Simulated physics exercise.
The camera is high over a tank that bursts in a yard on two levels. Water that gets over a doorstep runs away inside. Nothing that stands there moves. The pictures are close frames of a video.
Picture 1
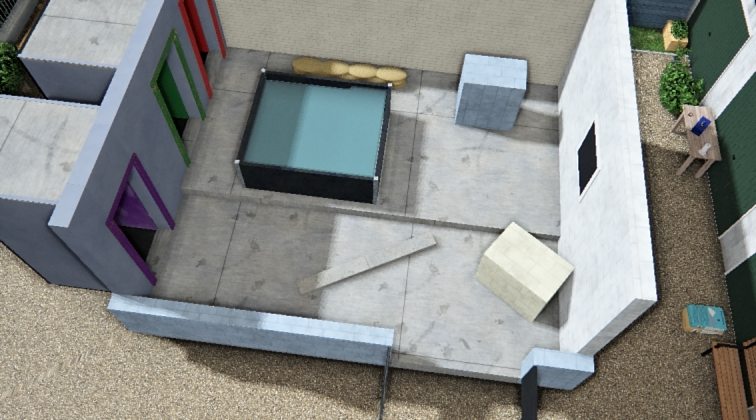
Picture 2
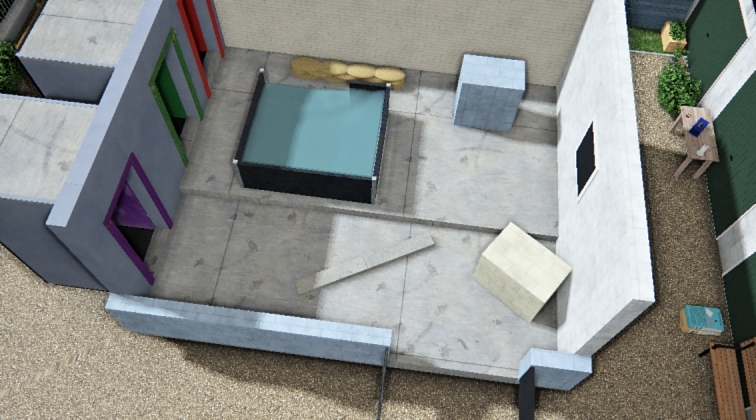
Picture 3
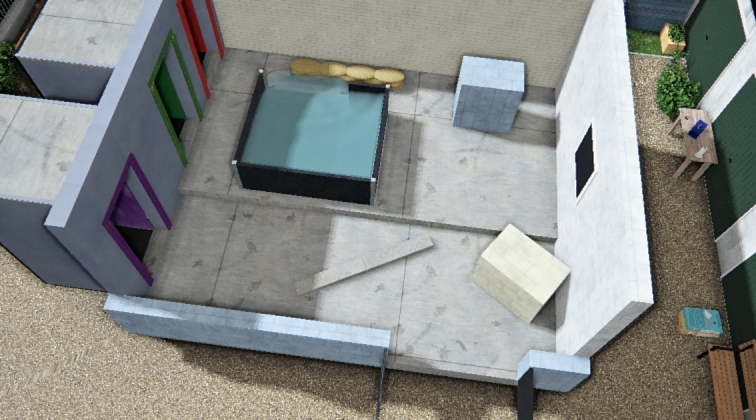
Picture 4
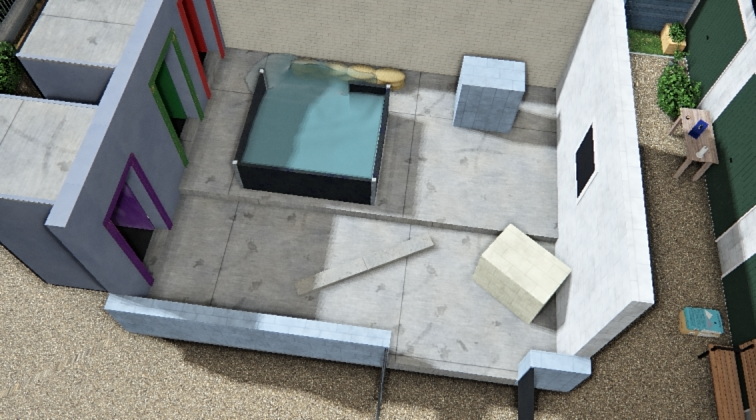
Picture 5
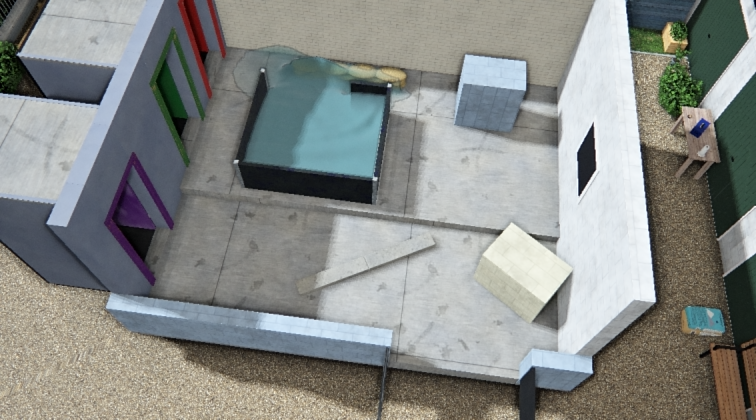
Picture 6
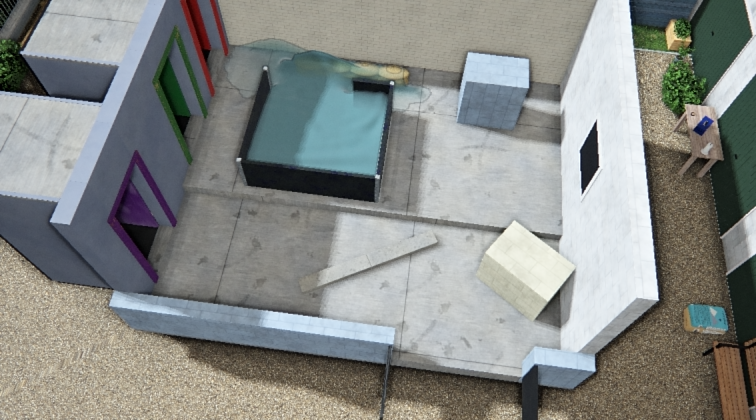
In a walled yard on two levels, a dark-sided tank of blue-green water sits still, then a gap opens in its far side and water pours out, spreading over the tan sacks and along the back wall.
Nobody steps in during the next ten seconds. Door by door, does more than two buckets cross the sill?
In the end: The green door stays under that; the red door takes more than that; the purple door takes more than that.
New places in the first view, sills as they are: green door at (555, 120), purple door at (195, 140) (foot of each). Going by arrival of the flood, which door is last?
That is the door marked green.
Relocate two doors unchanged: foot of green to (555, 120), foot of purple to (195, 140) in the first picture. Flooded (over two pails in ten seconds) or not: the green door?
In short: Green takes more.
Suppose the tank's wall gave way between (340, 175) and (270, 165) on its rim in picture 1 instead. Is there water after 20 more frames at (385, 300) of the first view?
Verdict: Covered.
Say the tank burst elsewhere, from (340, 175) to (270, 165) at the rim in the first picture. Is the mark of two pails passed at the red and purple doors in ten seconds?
Then: The red door holds; the purple door goes over.
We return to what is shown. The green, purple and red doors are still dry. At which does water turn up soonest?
That is the one in red.
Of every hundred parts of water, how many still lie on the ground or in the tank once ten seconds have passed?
About 82 per cent.
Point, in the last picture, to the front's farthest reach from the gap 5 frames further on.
I would point to (504, 94).
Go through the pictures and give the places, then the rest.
In the first picture, the tank at (317, 125) is whole and still.
In the second picture, water pours out on the tank's far side and has run to a hidden place.
In the third picture, the front is at a hidden place, out from the gap on the tank's far side.
In the fourth picture, the front is at a hidden place, out from the gap on the tank's far side.
In the fifth picture, water pours out on the tank's far side and has run to (406, 94).
In the sixth picture, the front is at (424, 91), out from the gap on the tank's far side.
A moment on, water covers 20 % of the floor; the green door not reached, the red door under two buckets in, the purple door not reached.
Next, water covers 35 % of the floor; the green door wet at the sill, nothing in, the red door over two buckets in, the purple door not reached.
Then, water covers 60 % of the floor; the green door wet at the sill, nothing in, the red door far over two buckets in, the purple door wet at the sill, nothing in.
Later, water covers 85 % of the floor; the green door wet at the sill, nothing in, the red door far over two buckets in, the purple door under two buckets in.
In the end, water covers 95 % of the floor; the green door wet at the sill, nothing in, the red door far over two buckets in, the purple door over two buckets in.
